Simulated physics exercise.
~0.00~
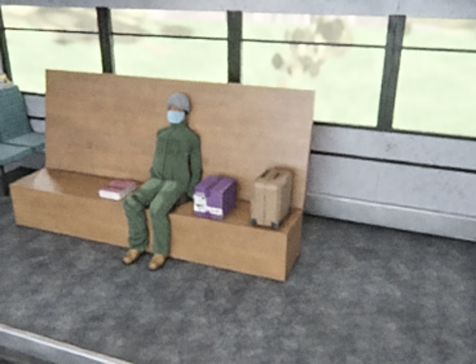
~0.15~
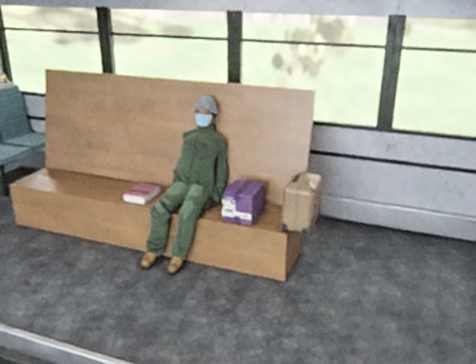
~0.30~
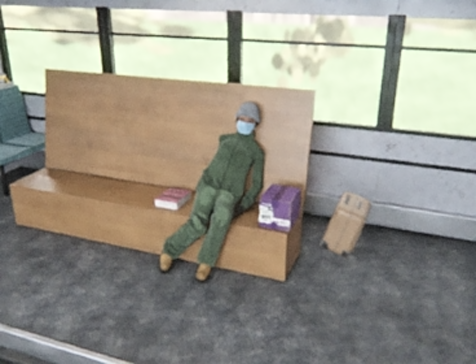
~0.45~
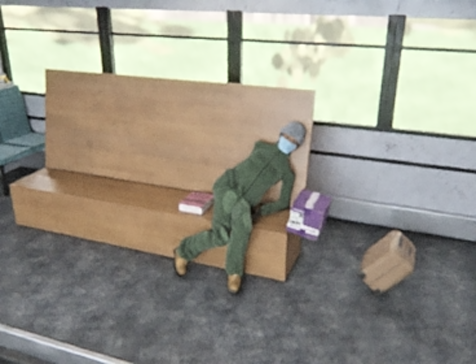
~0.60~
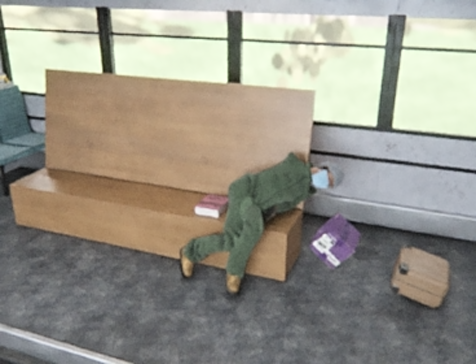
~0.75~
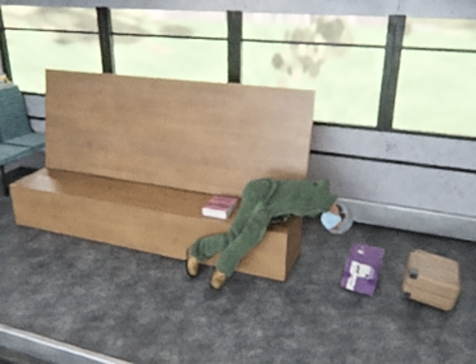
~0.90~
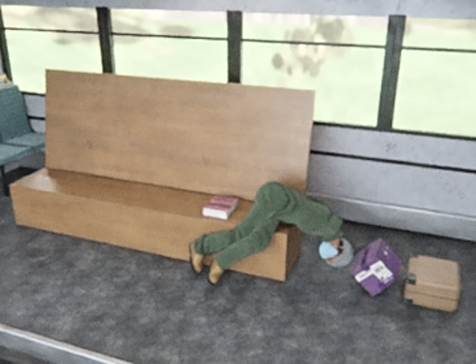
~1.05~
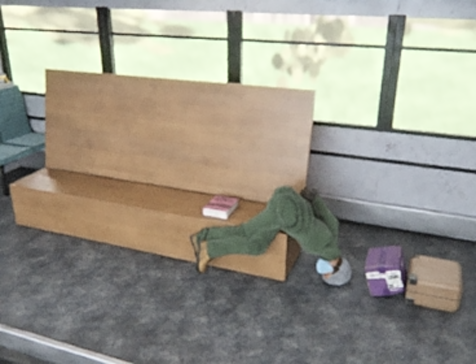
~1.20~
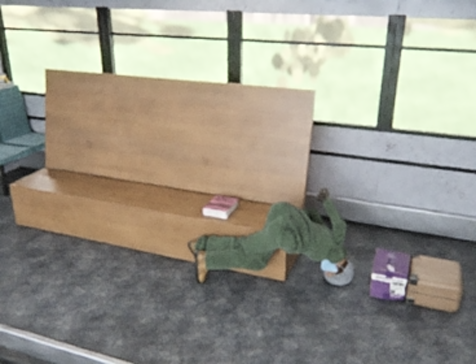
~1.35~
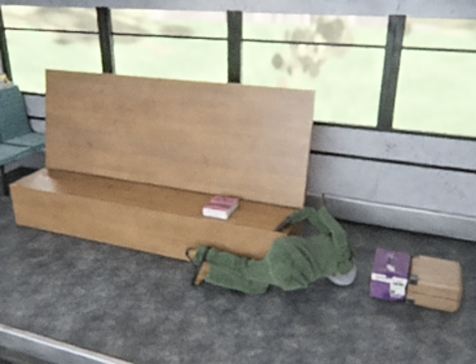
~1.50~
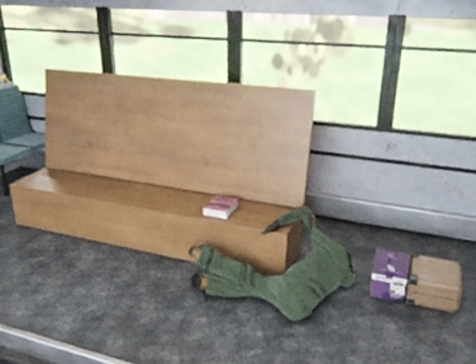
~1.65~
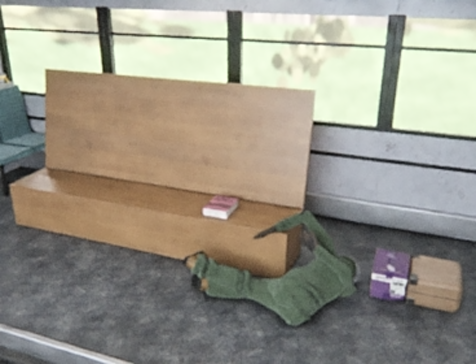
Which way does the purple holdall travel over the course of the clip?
The purple holdall moves to the right, sliding along the bench and off its end onto the floor.
